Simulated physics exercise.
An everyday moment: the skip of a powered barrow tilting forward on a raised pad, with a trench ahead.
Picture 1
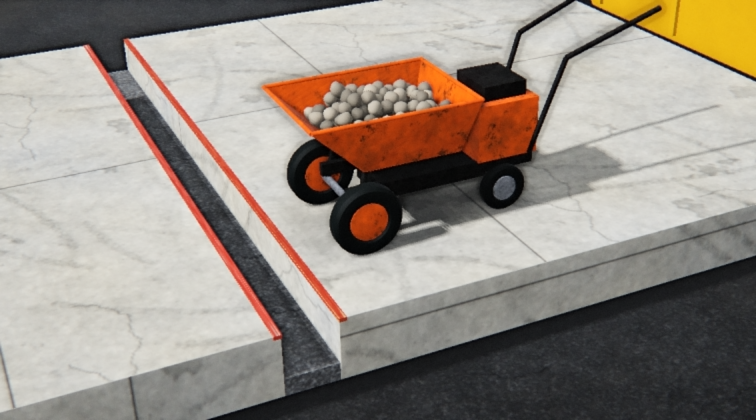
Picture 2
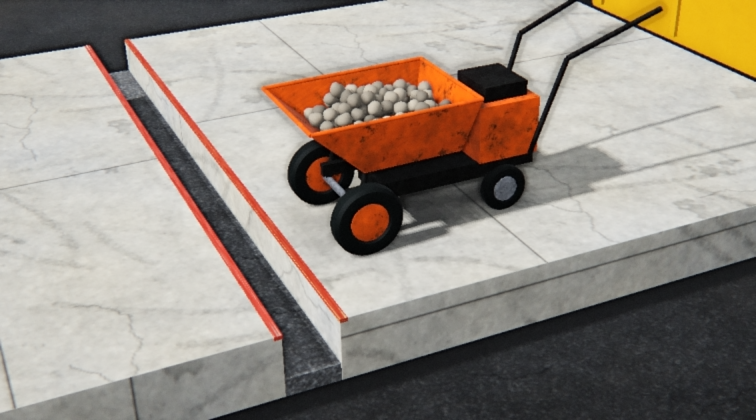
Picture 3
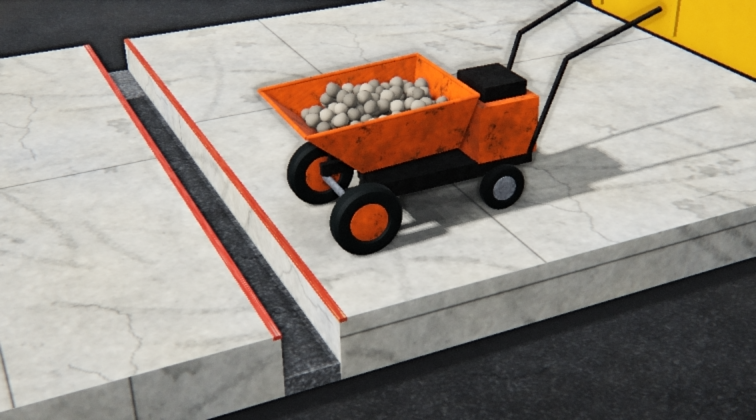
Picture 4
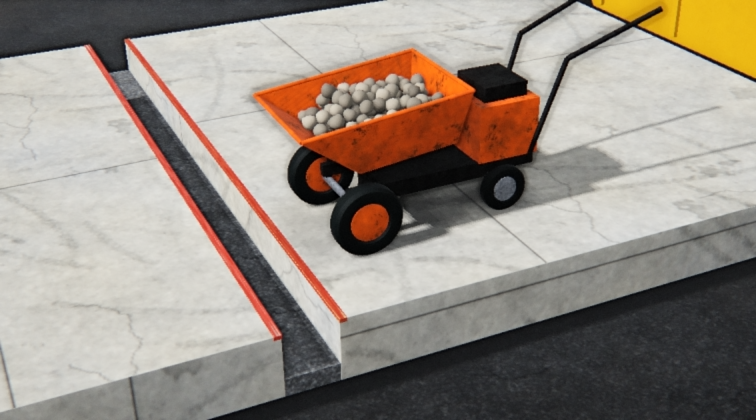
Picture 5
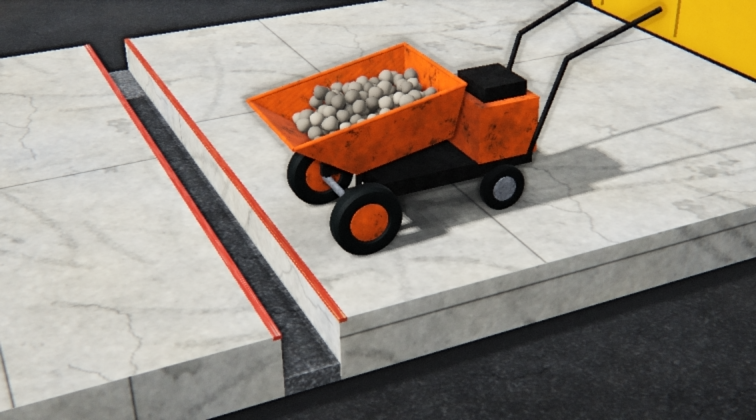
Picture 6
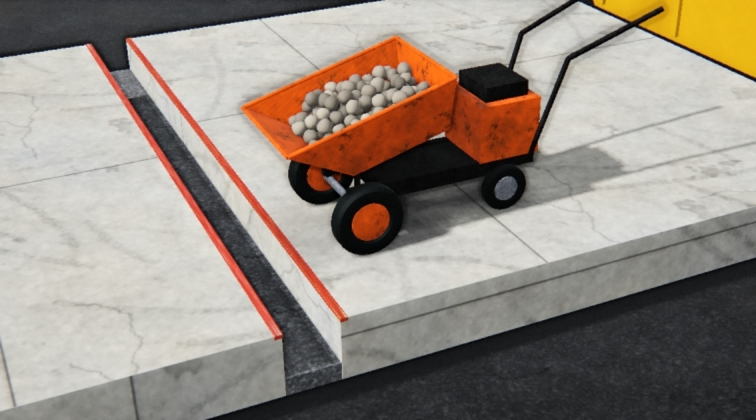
At first, an orange powered barrow loaded with rounded grey stones sits on a raised pale slab, its skip level, facing a narrow, red-edged trench to the left. Then the skip tilts gradually forward, its front lip lowering toward the left, while the wheels and handles stay still and the stones remain heaped inside.
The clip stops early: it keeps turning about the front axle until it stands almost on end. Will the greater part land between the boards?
The trench takes under half.
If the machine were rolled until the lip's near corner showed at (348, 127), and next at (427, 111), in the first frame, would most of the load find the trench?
First most of it, then not half.
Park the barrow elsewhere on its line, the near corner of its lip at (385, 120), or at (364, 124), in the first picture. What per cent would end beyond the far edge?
First some 0, then 0 per cent.
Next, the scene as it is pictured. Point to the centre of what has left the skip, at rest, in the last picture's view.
At about (184, 259).
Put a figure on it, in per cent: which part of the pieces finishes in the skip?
Close to 20 per cent.
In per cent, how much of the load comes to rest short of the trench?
Close to 0 per cent.
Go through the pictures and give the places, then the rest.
Lip of the skip at (311, 134), level; top of the load at (378, 101), river pebbles; first edge of the trench at (321, 289); far edge at (258, 306), the trench under half as wide as the skip, and about as deep as wide, in the first frame.
Lip of the skip at (311, 136), level; top of the load at (378, 101), in the second frame.
Lip of the skip at (307, 139), tipped barely; top of the load at (388, 97), in the third frame.
Lip of the skip at (302, 143), tipped a little; top of the load at (384, 95), in the fourth frame.
Lip of the skip at (294, 150), tipped a little; top of the load at (385, 89), in the fifth frame.
Lip of the skip at (288, 158), tipped clearly; top of the load at (394, 95); first edge of the trench at (322, 289); far edge at (259, 305), in the sixth frame.
Soon, skip tipped steeply; all in the skip.
A while on, skip tipped steeply; about two thirds in the skip; a stray few in or heaped over the trench; about a third beyond it; a stray few falling.
Towards the end, skip tipped right over; about a quarter in the skip; a small part in or heaped over the trench; most beyond it.
Finally, skip tipped right over; about a quarter in the skip; a small part in or heaped over the trench; most beyond it.
